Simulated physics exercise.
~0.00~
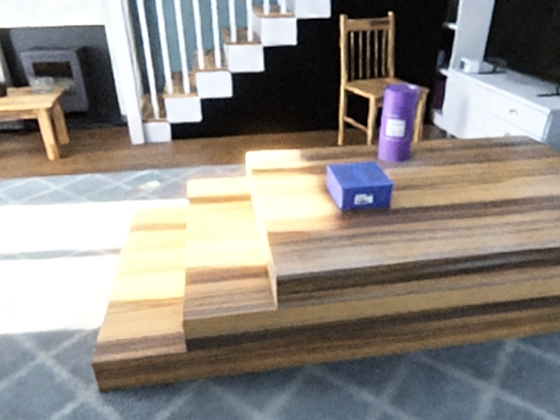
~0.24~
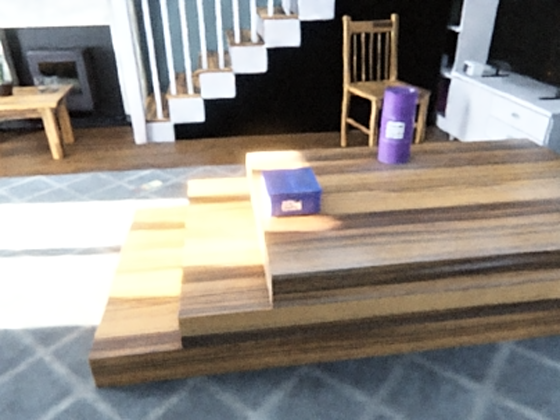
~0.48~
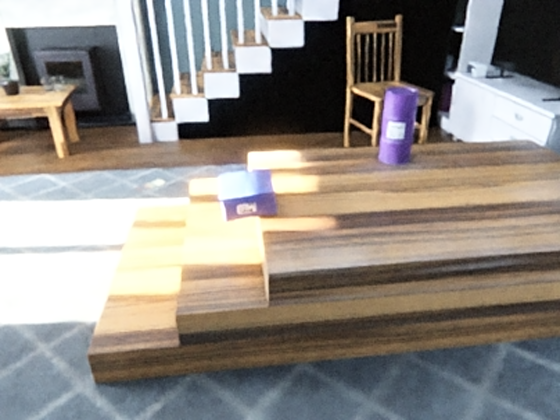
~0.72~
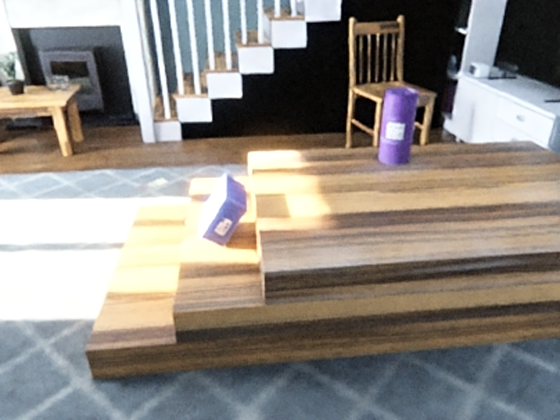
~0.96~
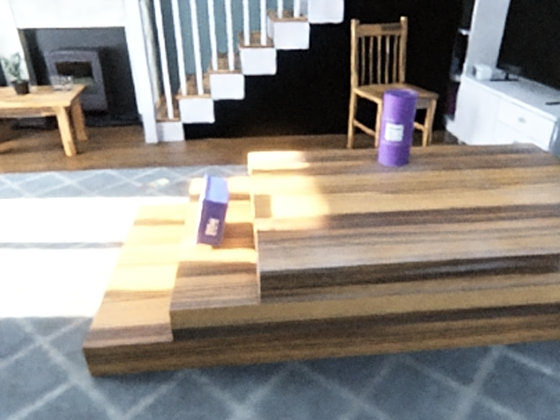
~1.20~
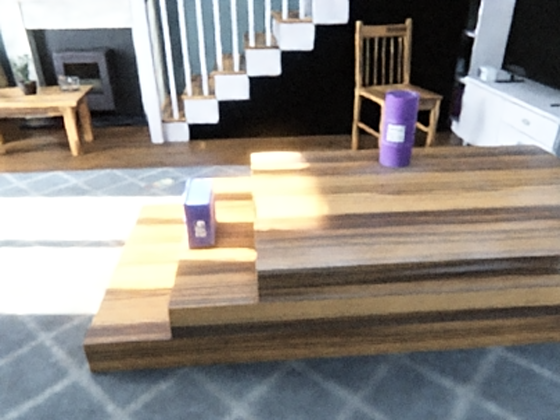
A small purple-blue box slides left across the striped wooden landing at the top of a short flight of steps, moving away from a tall purple canister that stays where it stands. The box passes into a bright patch of sunlight and reaches the landing's left edge, where it begins to hang over. It then tips over the edge and drops, tilting steeply onto the step below. It keeps rotating until it stands upright on its end. Finally, the box rests on a step partway down, with the canister still in place on the landing.
